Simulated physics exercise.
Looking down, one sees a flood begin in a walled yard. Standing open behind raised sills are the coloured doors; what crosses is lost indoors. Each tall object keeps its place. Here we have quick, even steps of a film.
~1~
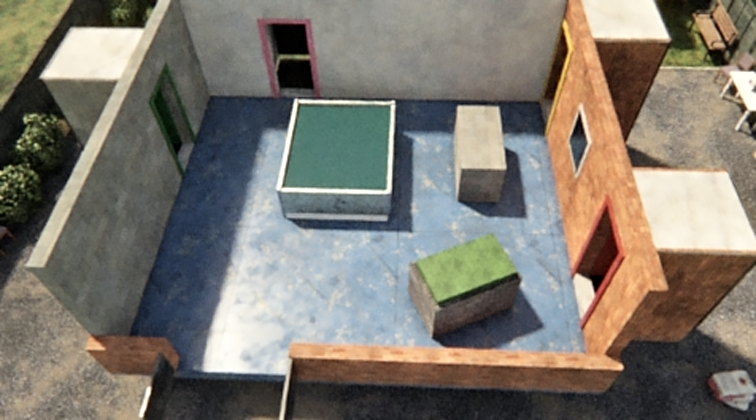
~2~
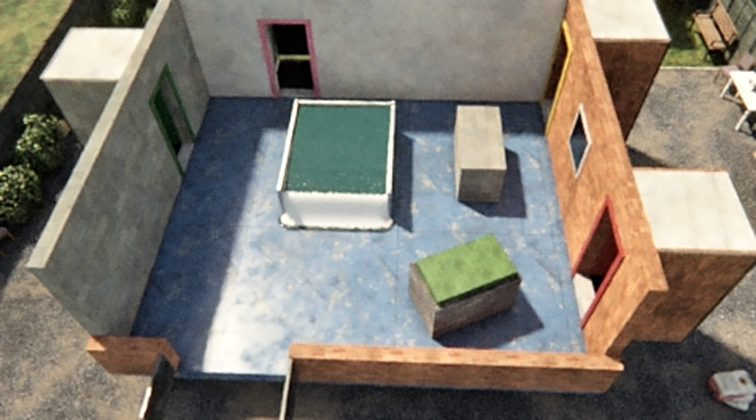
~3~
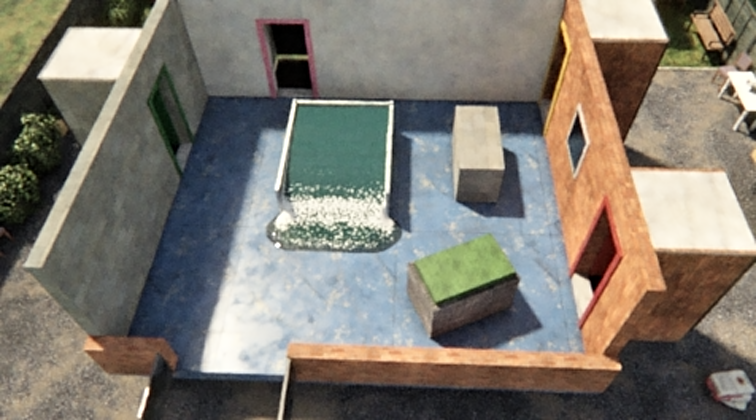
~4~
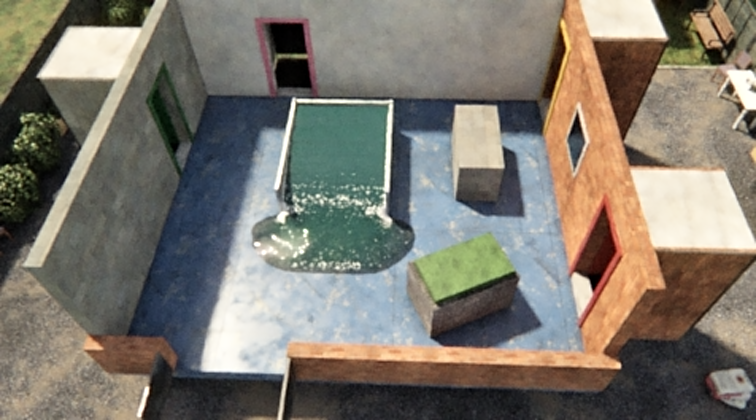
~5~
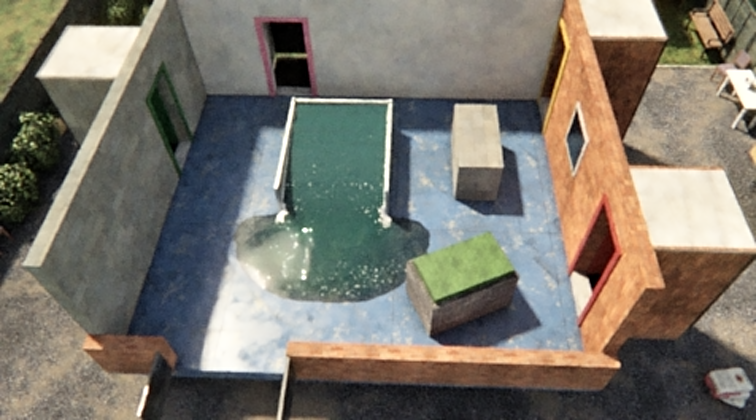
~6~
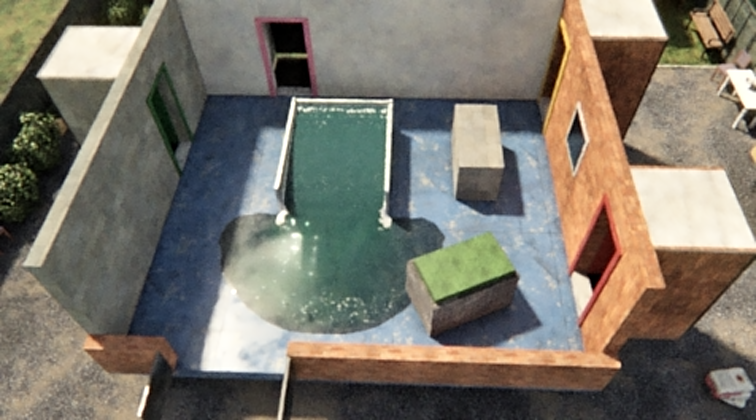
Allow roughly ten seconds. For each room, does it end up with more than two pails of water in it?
My prediction: The green door holds up fine I think, the yellow door holds up fine I think, the pink door holds up fine I think, the red door holds up fine I think.
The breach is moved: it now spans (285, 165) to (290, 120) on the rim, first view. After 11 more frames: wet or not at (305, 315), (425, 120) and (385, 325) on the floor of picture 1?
Unwetted, unwetted, unwetted.
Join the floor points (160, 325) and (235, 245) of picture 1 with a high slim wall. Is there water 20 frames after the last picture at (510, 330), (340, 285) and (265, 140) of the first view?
Log, spots one to three: Swamped; swamped; spared.
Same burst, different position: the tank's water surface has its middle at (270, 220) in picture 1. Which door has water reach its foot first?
That would be the red one.
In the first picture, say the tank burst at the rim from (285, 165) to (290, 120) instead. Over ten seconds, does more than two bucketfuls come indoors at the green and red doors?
I'd say the green one crosses the line and the red one stays shy of the line.
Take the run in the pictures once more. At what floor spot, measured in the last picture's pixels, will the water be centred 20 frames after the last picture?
My pick is pixel (354, 265).
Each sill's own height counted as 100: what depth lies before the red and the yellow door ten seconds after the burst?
Near 30 and 30 per cent, in that order.
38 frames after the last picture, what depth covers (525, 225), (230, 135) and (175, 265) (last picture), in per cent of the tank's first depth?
Respectively 6, 0 and 8 per cent.
A moment on, water covers 30 % of the floor; the green door not reached, the yellow door not reached, the pink door not reached, the red door not reached.
Next, water covers 40 % of the floor; the green door not reached, the yellow door not reached, the pink door not reached, the red door not reached.
Then, water covers 50 % of the floor; the green door not reached, the yellow door not reached, the pink door not reached, the red door wet at the sill, nothing in.
Later, water covers 70 % of the floor; the green door wet at the sill, nothing in, the yellow door wet at the sill, nothing in, the pink door not reached, the red door under two buckets in.
In the end, water covers 95 % of the floor; the green door wet at the sill, nothing in, the yellow door wet at the sill, nothing in, the pink door under two buckets in, the red door under two buckets in.
